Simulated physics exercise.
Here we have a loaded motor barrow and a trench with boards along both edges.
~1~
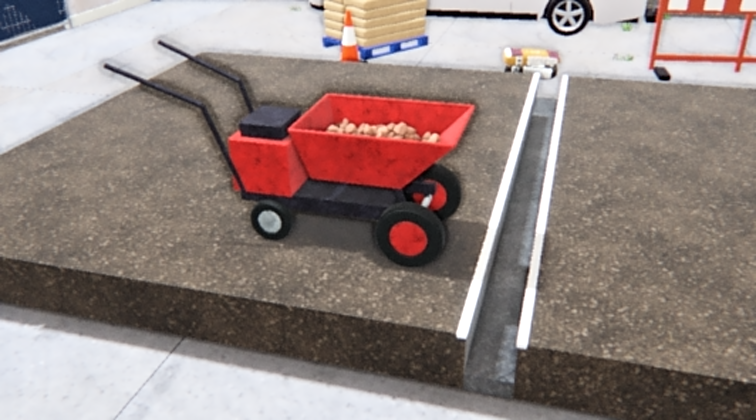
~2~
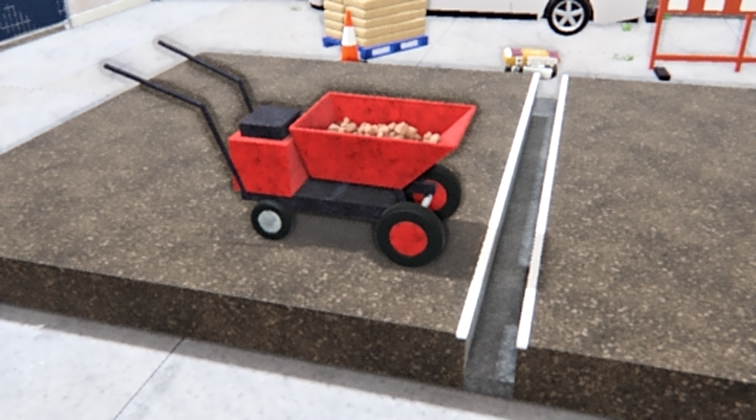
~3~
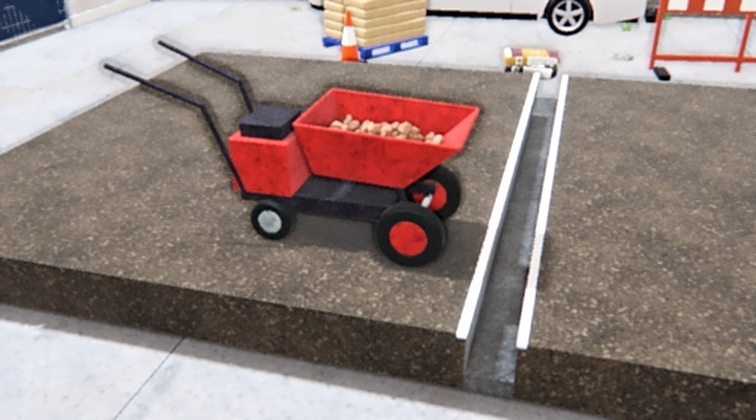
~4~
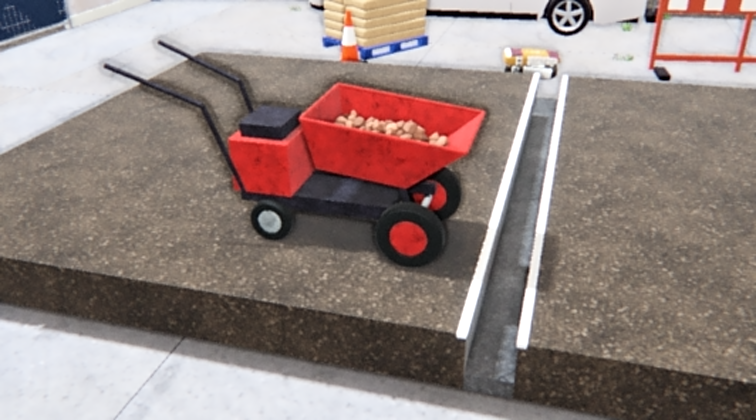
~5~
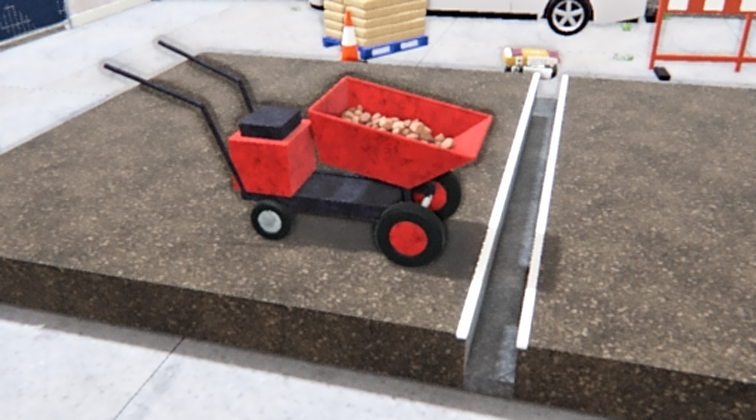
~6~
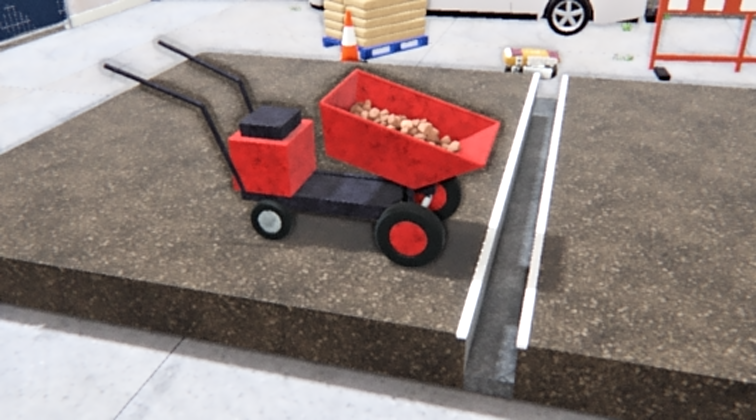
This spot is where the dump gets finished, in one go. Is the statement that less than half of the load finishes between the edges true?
Lesser share.
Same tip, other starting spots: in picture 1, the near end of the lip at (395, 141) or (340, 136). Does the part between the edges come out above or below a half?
Respectively: The bigger portion, a smaller portion.
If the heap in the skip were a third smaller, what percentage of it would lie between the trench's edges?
Around 30 %.
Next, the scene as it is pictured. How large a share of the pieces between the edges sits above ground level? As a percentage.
About 10 in a hundred.
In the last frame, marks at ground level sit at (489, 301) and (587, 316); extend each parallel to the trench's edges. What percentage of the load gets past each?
That's 90 in a hundred for the first and 20 in a hundred for the second.
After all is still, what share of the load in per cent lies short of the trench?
I'd say near 0 per cent, give or take.
Soon after the last picture, skip tipped steeply; all in the skip.
A little later, skip tipped steeply; most in the skip; a stray few in or heaped over the trench; about a quarter beyond it; a stray few falling.
Later still, skip tipped right over; a small part in the skip; a small part in or heaped over the trench; about two thirds beyond it.
By the end, skip tipped right over; a small part in the skip; about a quarter in or heaped over the trench; about two thirds beyond it.
